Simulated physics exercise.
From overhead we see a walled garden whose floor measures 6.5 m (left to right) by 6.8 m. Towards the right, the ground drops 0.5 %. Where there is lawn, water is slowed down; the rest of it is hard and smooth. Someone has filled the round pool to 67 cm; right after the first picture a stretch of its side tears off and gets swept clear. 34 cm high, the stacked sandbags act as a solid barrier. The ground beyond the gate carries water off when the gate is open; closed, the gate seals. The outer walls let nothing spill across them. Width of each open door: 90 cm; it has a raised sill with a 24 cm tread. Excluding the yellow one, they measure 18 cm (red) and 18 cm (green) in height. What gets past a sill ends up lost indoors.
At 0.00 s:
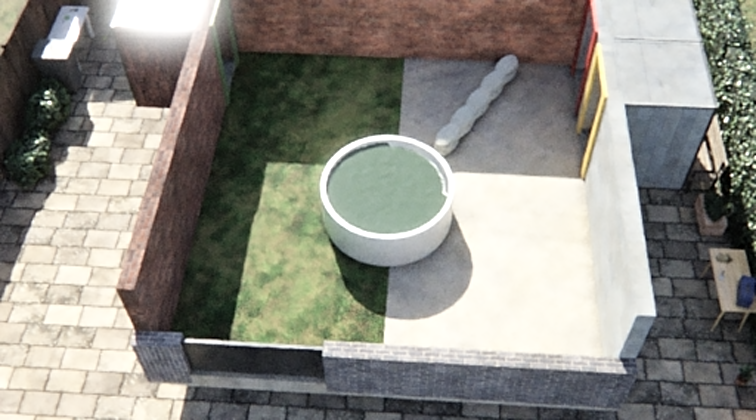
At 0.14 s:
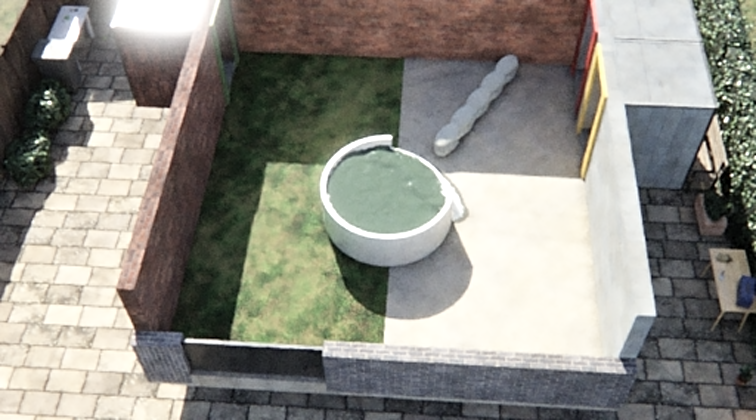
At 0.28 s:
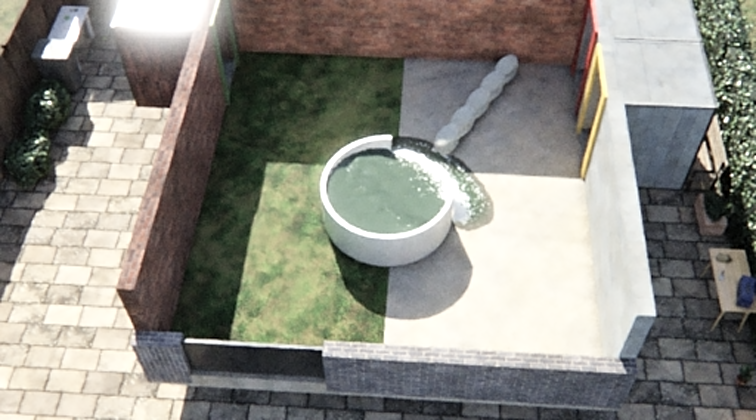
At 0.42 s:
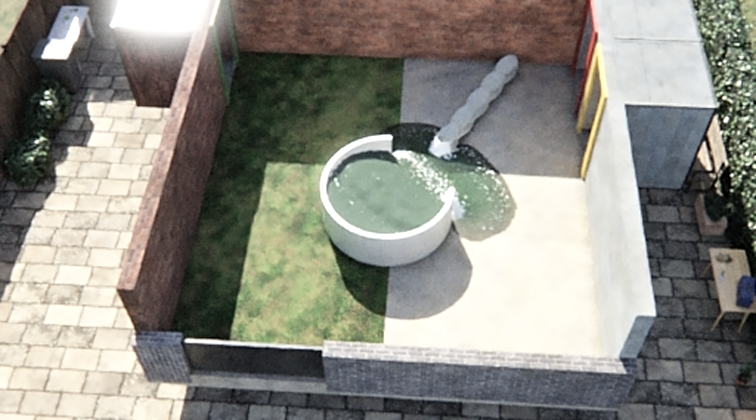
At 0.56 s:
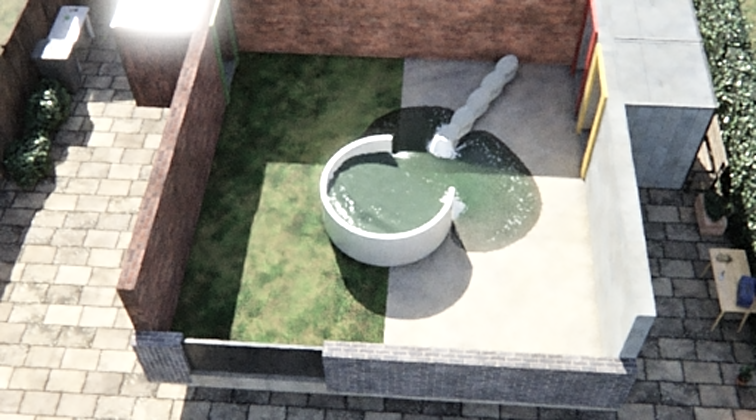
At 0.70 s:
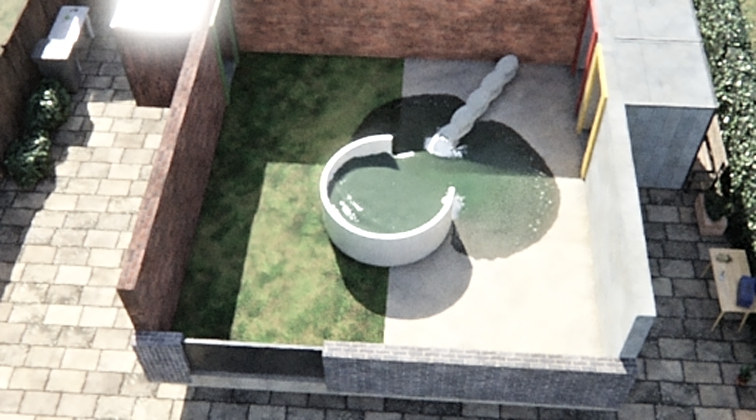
Water bursts through a gap torn in the far right side of a round pool in a walled garden, pours around the near end of the stacked sandbags, and spreads across the pale paving and part of the lawn.
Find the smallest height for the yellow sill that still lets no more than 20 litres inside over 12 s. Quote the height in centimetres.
The yellow sill could go as low as about 24 cm.
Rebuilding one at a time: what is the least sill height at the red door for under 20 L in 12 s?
Roughly 20 cm at red.
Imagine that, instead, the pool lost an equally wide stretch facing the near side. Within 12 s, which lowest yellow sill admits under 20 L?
Some 6.5 centimetres.
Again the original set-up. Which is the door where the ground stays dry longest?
That is the green door.
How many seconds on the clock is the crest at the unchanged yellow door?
The level tops out around 1.8 s.
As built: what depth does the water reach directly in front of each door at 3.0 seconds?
Red door: 24 cm; yellow door: 19 cm; green door: 0 cm.
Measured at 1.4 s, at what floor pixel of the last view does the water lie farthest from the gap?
Somewhere near the pixel (575, 89).
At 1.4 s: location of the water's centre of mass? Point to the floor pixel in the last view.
The centre of all the water is around (438, 183).
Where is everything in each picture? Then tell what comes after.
The first frame shows the round pool at (387, 188) is whole and still, 67 cm deep; the yellow door at (592, 113) is dry.
In the second frame, the gap is on the far side, the front 0.3 m out at a hidden place; the back of the round pool holds 67 cm.
In the third frame, water pours out on the far side and has run 0.7 m, to (409, 140); about 10 cm deep outside, 67 cm at the back.
In the fourth frame, the gap is on the far side, the front 1.1 m out at (433, 129); the back of the round pool holds 67 cm.
In the fifth frame, the front is at (450, 113), 1.6 m from the gap on the far side; 4.7 m2 of floor is wet, 60 cm left at the back.
In the sixth frame, the gap is on the far side, the front 2.0 m out at (454, 100); the back of the round pool holds 51 cm; the yellow door at (592, 113), 2.8 m from the gap, is still 0.8 m from the nearest water.
After 1.4 s water covers 30 % of the floor, deepest (39 cm) near (439, 162); 23 cm at the yellow door, 1 litre in over its 15 cm sill.
After 3.0 s water covers 40 % of the floor, deepest (37 cm) near (516, 67); 19 cm at the yellow door, 85 litres in over its 15 cm sill.
After 12.0 s water covers 95 % of the floor, deepest (8 cm) near (502, 248); 5 cm at the yellow door, 96 litres in over its 15 cm sill.
At the yellow door as built, the water arrived by 1.0 s and peaked near 29 cm at 1.8 s.
With a sill of 21 cm, 36 litres would have come in within the 12 s; with 28.5 cm, 6 litres. So under 20 litres takes about 24 cm.
